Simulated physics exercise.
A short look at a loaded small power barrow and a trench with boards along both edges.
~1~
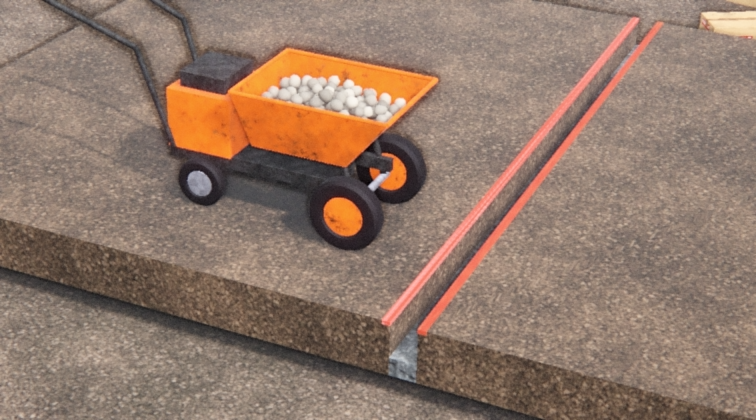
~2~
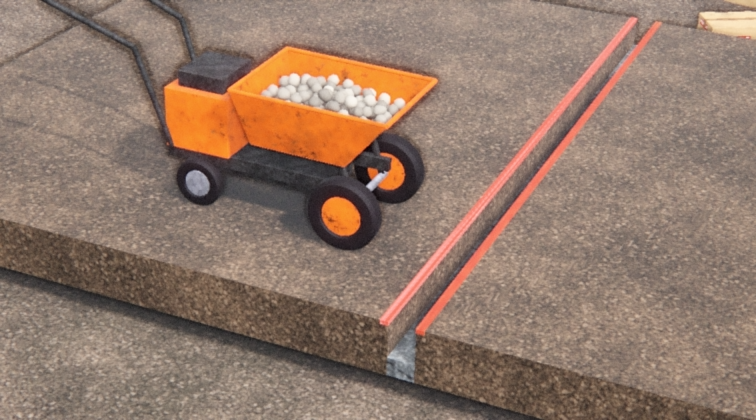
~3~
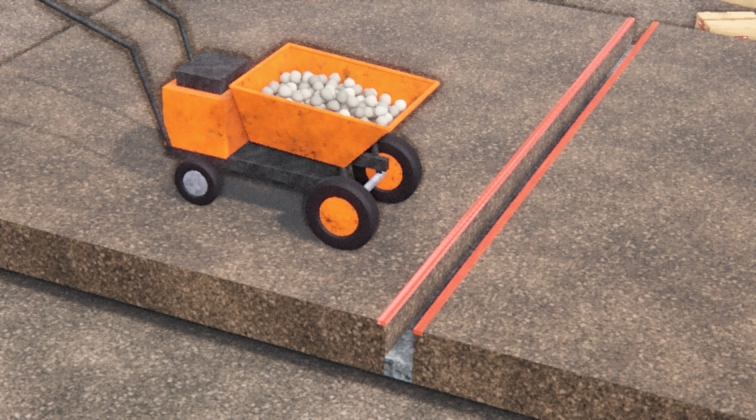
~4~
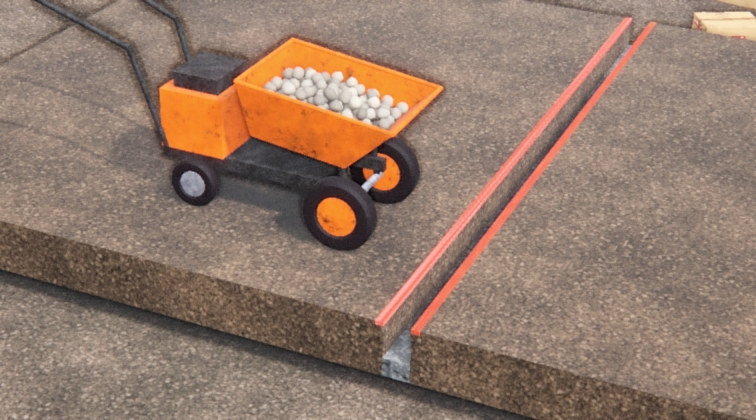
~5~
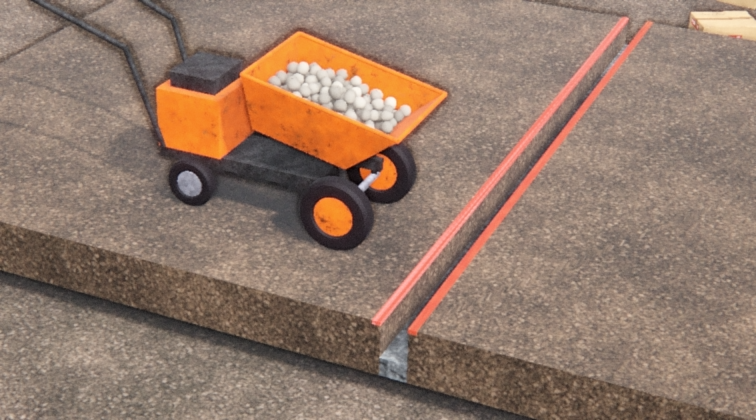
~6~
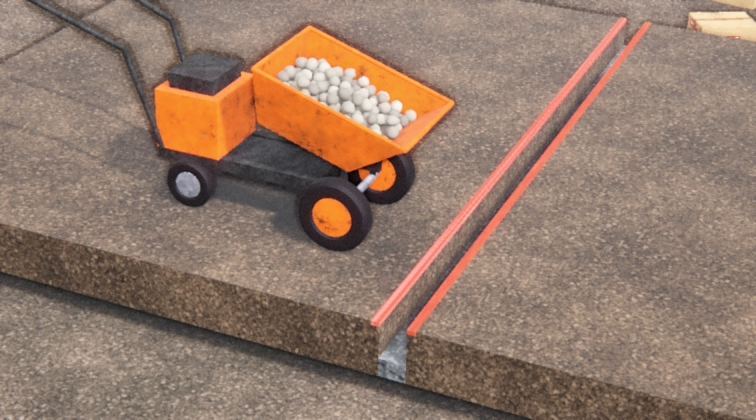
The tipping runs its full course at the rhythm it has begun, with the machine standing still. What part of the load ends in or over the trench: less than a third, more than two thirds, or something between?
Between the edges lies under a third of the load.
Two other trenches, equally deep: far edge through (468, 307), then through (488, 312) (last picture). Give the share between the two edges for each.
First some 70, then 90 per cent.
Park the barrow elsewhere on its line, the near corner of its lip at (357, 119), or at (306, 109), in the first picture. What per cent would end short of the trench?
In turn 10 and 40 in a hundred.
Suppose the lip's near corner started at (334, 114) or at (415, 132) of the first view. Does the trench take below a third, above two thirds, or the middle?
At the first place in the middle band, at the second under a third.
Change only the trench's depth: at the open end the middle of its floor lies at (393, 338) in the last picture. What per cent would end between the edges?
Close to 10 per cent.
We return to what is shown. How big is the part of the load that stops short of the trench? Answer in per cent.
It comes to 0 per cent or so.
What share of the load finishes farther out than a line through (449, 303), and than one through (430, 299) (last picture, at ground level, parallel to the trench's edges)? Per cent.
About 70 and 80 per cent.
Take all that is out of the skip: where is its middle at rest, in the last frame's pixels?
At about (514, 256).
Soon, skip tipped steeply; all in the skip.
A while on, skip tipped right over; most in the skip; a stray few in or heaped over the trench; a small part beyond it; a stray few falling.
Towards the end, skip tipped right over; about a quarter in the skip; a stray few in or heaped over the trench; most beyond it.
Finally, skip tipped right over; a small part in the skip; a small part in or heaped over the trench; most beyond it.
